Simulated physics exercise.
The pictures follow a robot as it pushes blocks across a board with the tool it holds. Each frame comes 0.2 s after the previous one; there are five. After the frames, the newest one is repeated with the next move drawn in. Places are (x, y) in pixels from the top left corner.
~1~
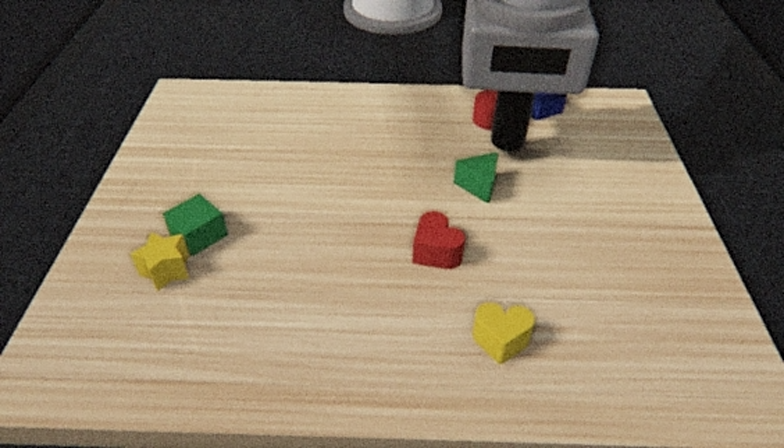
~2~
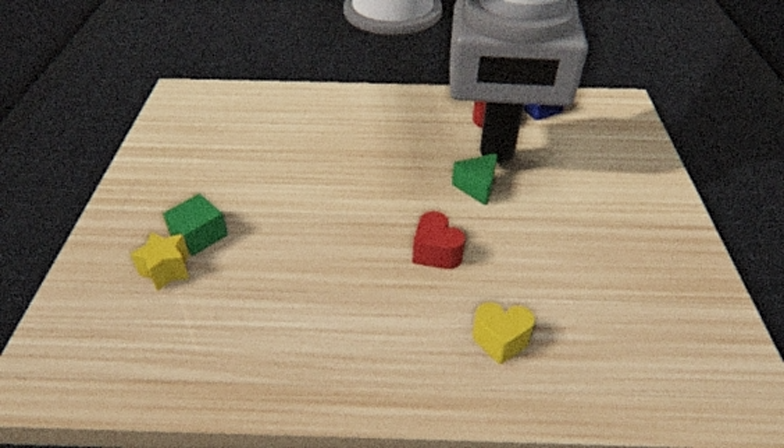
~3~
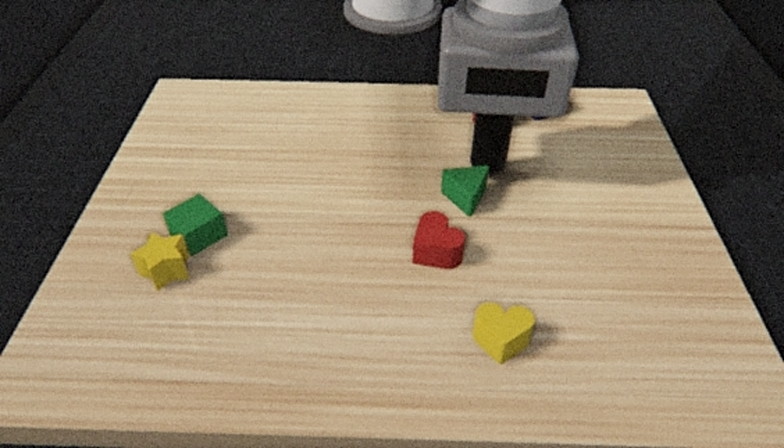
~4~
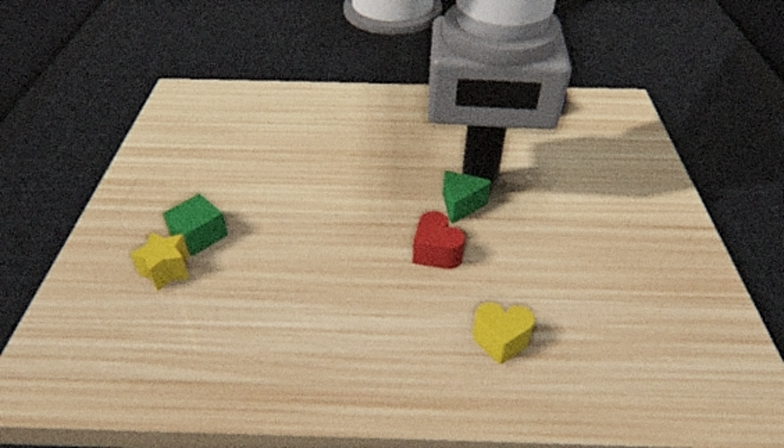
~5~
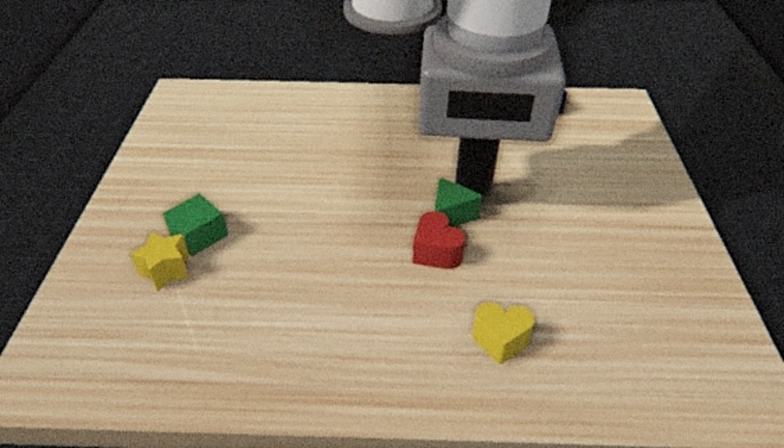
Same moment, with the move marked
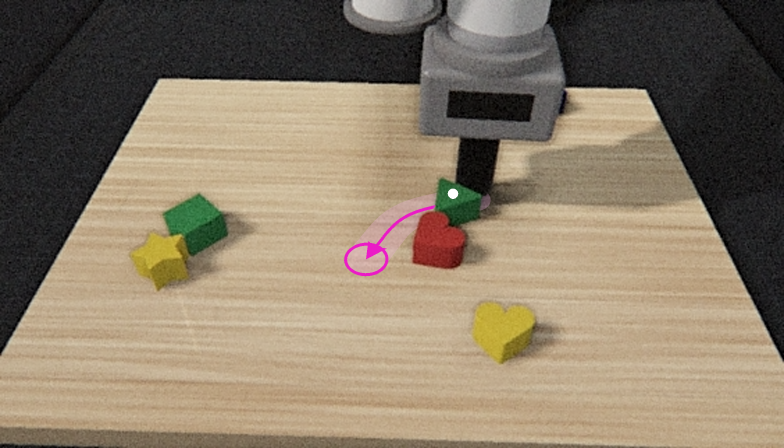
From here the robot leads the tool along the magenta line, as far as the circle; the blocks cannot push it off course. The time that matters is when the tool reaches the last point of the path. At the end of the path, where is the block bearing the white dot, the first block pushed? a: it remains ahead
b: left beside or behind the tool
Letter a.
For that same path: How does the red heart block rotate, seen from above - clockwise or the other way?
In a top view, it turns counterclockwise.
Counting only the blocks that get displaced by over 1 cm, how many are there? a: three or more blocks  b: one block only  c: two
b
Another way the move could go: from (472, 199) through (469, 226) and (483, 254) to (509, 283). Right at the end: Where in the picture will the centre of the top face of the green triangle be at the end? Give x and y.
At (435, 208).
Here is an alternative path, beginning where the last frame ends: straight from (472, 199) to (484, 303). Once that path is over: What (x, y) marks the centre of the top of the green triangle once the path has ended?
(441, 208)
The drawn path runs from (472, 199) via (428, 208) and (392, 228), ending at (366, 259); the dot is on the green triangle.
The first path, step by step. One third of the way, tool at (428, 197); red heart block at (434, 234), turned 20° anticlockwise; green triangle at (409, 207), turned 15° anticlockwise.
Two thirds of the way, tool at (392, 216); red heart block at (434, 234), turned 20° anticlockwise; green triangle at (375, 230), turned 25° anticlockwise.
At the end, tool at (366, 247); red heart block at (434, 234), turned 20° anticlockwise; green triangle at (344, 262).
